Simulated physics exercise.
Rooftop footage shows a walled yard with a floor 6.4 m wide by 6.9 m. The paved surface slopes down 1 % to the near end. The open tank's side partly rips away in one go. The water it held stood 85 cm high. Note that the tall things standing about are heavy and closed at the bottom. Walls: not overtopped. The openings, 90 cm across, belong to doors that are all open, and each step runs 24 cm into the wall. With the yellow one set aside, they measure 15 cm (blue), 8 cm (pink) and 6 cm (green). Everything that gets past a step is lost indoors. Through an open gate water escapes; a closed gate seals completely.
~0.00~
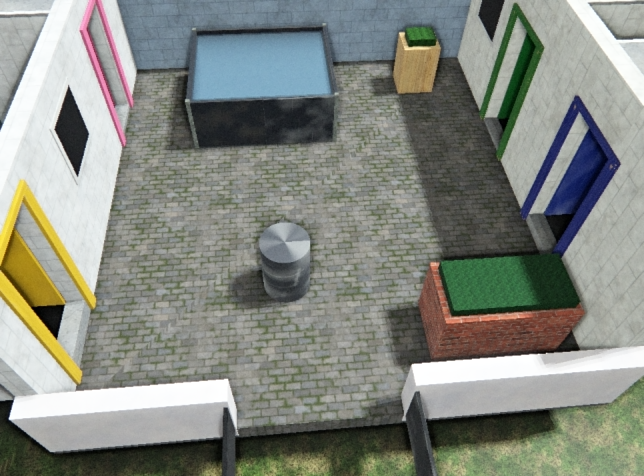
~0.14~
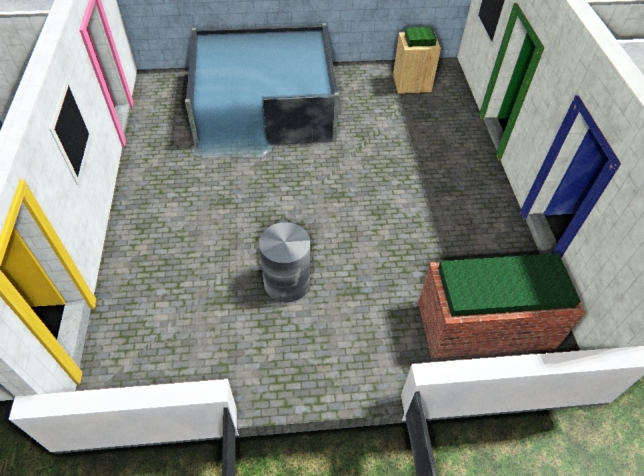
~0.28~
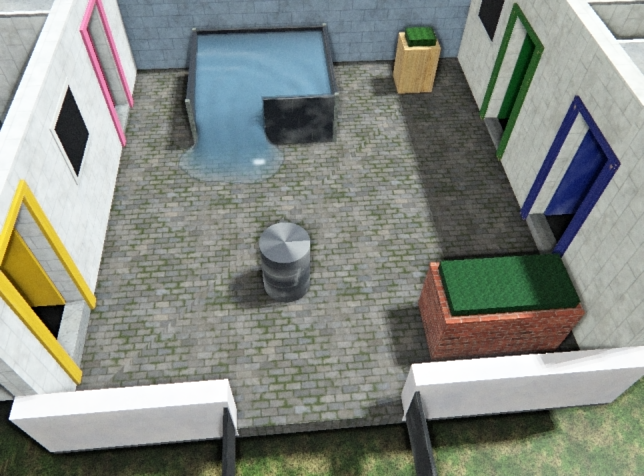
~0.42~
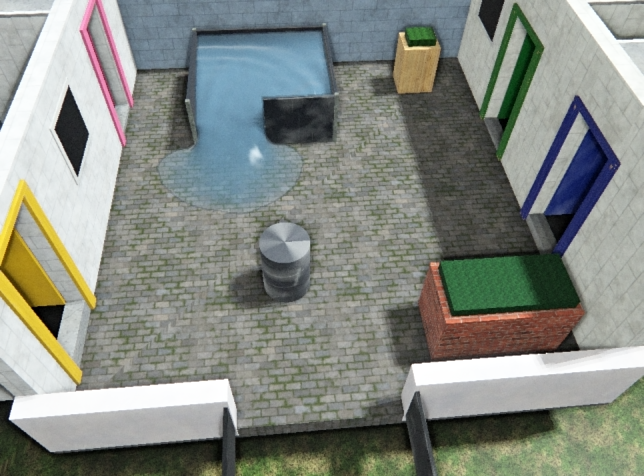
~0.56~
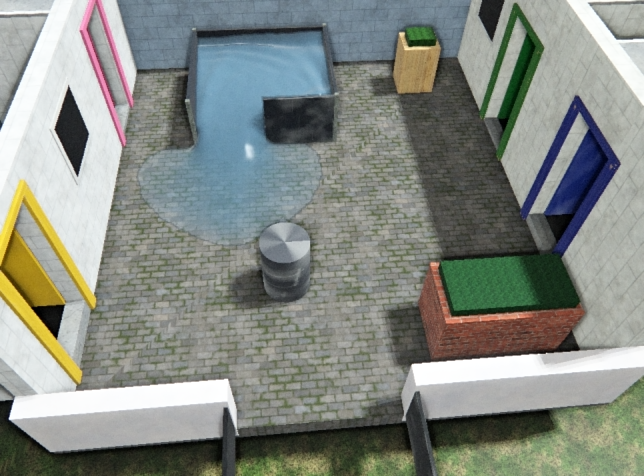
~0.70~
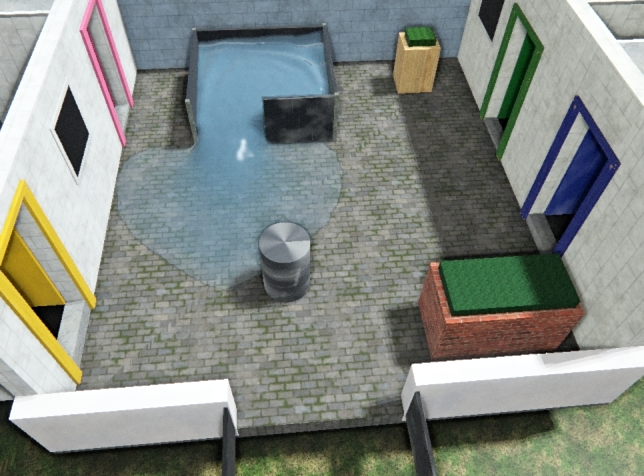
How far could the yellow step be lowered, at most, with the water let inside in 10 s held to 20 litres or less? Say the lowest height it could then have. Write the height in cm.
It could then stand at about 26.5 cm.
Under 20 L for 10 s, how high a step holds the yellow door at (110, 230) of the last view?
19 cm.
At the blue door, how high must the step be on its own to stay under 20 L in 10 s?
For blue: Close to 9.5 cm.
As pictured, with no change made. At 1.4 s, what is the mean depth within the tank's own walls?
Average depth: Approx. 56 cm.
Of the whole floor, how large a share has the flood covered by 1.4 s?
About 40 per cent.
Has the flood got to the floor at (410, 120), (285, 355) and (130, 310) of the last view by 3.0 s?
In order: Untouched, soaked, soaked.
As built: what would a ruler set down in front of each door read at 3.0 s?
Door by door in centimetres - green 0, pink 2, yellow 29, blue 3.
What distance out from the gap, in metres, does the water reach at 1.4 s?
Front distance: Approx. 4.8 m.
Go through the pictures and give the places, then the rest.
In the first frame, still water, 85 cm deep, in the open tank at (262, 65); the yellow door at (56, 299) is dry.
In the second frame, water pours out at (231, 131) and has run 0.3 m, to (251, 156); about 7 cm deep outside, 85 cm at the back.
In the third frame, the front is at (236, 180), 0.9 m from the gap at (231, 132); 1.1 m2 of floor is wet, 85 cm left at the back.
In the fourth frame, the gap is at (231, 133), the front 1.5 m out at (225, 208); the back of the open tank holds 83 cm.
In the fifth frame, the gap is at (231, 133), the front 2.1 m out at (228, 242); the back of the open tank holds 74 cm.
In the sixth frame, the gap is at (231, 132), the front 2.8 m out at (223, 283); the back of the open tank holds 71 cm; 1.6 m in a straight line remain to the yellow door at (56, 299).
After 1.4 s water covers 40 % of the floor, deepest (46 cm) near (219, 150); 11 cm at the yellow door, 0 litres in over its 26 cm step.
After 3.0 s water covers 55 % of the floor, deepest (43 cm) near (113, 349); 29 cm at the yellow door, 3 litres in over its 26 cm step.
After 10.0 s water covers 95 % of the floor, deepest (13 cm) near (544, 382); 10 cm at the yellow door, 22 litres in over its 26 cm step.
At the yellow door as built, the water arrived by 1.3 s and peaked near 34 cm at 3.4 s.
With a step of 22.5 cm, 37 litres would have come in within the 10 s; with 30 cm, 11 litres. So under 20 litres takes about 26.5 cm.
